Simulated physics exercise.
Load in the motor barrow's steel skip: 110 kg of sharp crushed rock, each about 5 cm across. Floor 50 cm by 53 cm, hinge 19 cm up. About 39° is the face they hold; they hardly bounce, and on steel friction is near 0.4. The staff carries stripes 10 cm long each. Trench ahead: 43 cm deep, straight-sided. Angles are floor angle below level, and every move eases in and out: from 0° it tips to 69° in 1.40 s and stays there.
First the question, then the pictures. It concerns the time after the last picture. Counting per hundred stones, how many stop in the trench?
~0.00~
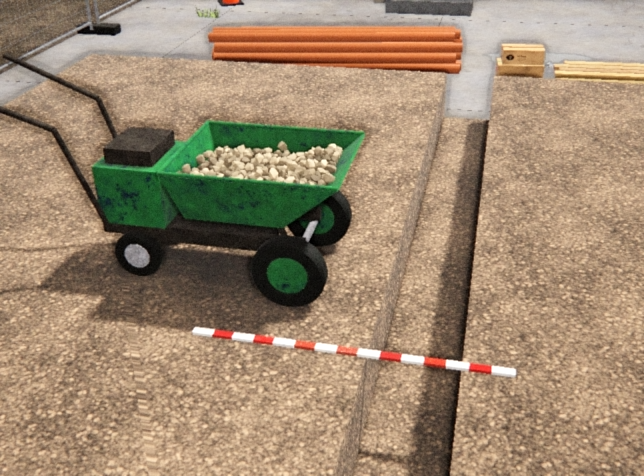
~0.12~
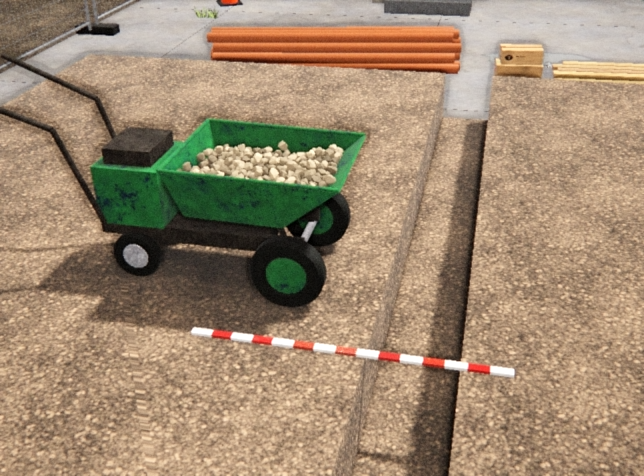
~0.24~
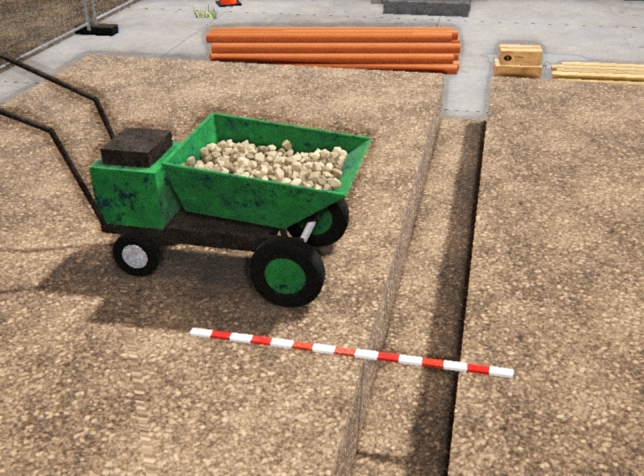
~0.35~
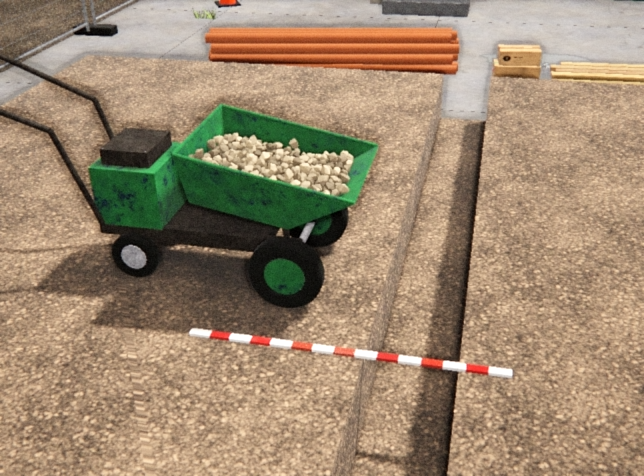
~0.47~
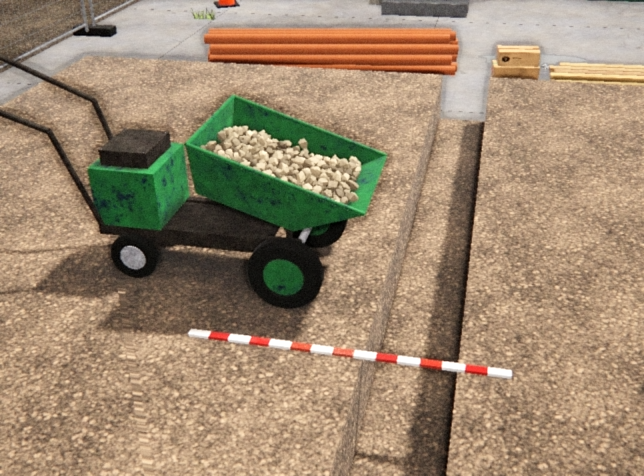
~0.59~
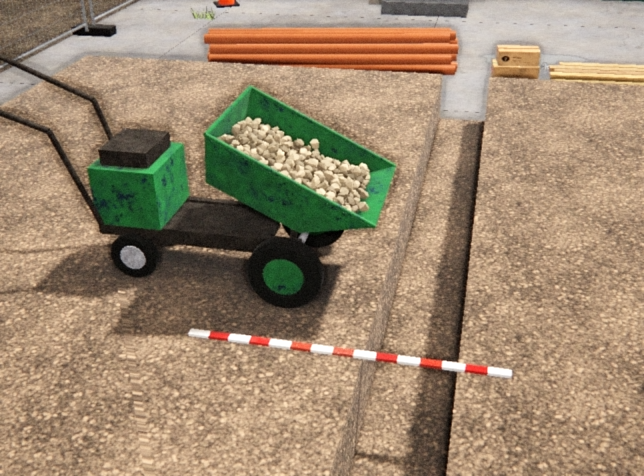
Some 99.
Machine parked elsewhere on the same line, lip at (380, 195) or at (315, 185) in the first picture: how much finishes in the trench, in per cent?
I'd say some 60 per cent and some 100 per cent.
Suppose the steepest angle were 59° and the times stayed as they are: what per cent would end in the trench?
It would be close to 75 percent.
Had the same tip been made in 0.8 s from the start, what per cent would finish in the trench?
In that case, around 95%.
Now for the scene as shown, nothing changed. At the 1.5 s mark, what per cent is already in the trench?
Some 35 per cent.
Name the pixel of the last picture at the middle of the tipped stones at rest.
Their middle lands near (432, 344).
After 1.0 s the floor is at 58°; 100 % in the skip; the foremost stones are at (401, 244).
After 1.5 s the floor is at 69°; 63 % in the skip, 37 % in the trench; the foremost stones are at (458, 335).
After 1.9 s the floor is at 69°; 18 % in the skip, 82 % in the trench, 1 % past the trench; the foremost stones are at (480, 319).
After 3.8 s the floor is at 69°; 0 % in the skip, 99 % in the trench, 1 % past the trench; the foremost stones are at (483, 326).
